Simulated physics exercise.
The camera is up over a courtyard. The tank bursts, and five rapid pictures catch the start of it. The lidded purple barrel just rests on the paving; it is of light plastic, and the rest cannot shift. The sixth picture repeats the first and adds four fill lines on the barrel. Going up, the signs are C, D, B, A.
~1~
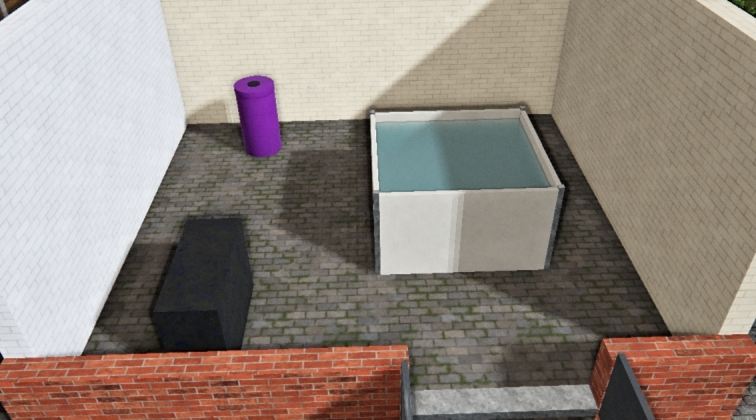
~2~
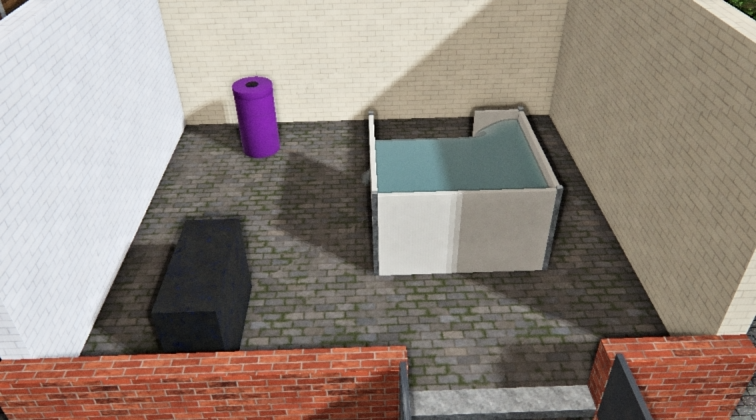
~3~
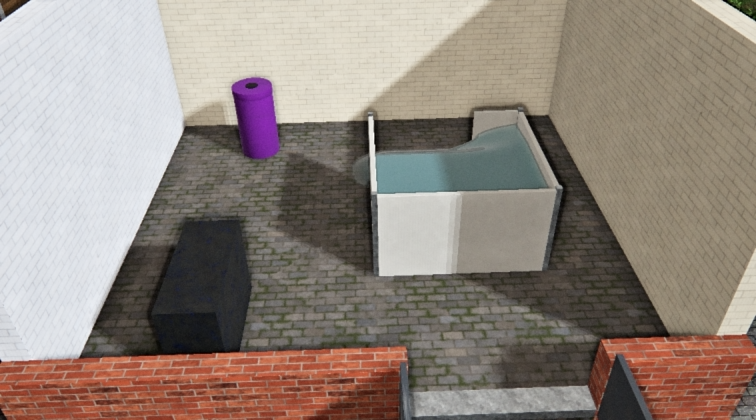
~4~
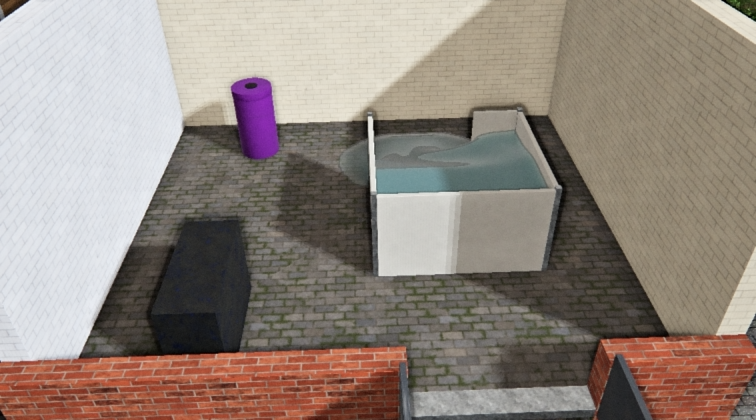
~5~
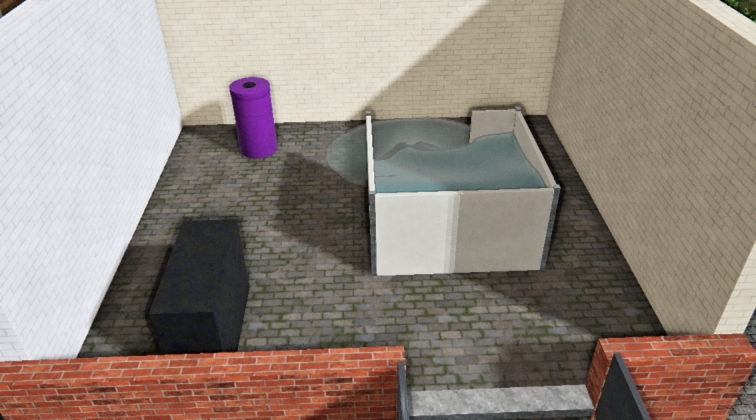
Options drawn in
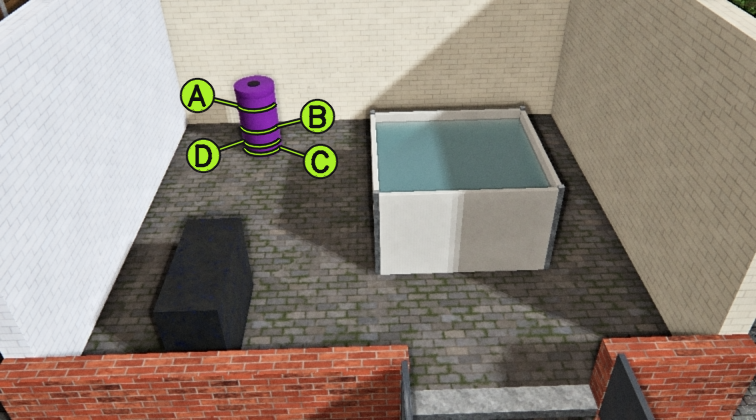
Water pouring through a gap in the back of a white-walled tank and spreading across courtyard paving toward a purple barrel.
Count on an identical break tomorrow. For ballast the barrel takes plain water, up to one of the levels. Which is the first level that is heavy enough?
Choose A.
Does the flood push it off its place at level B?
Yes, that goes wrong.
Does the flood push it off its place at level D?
Yes, it does.
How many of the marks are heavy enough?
One of the four.
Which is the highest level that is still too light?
That is level B.
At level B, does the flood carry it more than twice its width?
No.
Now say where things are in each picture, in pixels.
Lid of the purple barrel at (254, 84); tank full, its middle at (457, 154); open gate at (505, 346).
Water covers 3 % of the ground, mostly out of sight from here.
Water covers 5 % of the ground, mostly out of sight from here.
Water covers 9 % of the ground and is seen nearest the barrel at (346, 159).
Lid of the purple barrel at (249, 85); water covers 14 % of the ground and is seen nearest the barrel at (335, 148).
On the marked copy, A at (254, 110); B at (257, 132); C at (260, 154); D at (259, 146); from the bottom up C, D, B, A.
If A is chosen, it does not move.
If B is chosen, it is pushed about half its own width away.
If C is chosen, it is pushed about 8 times its own width away.
If D is chosen, it is pushed about 4 times its own width away.
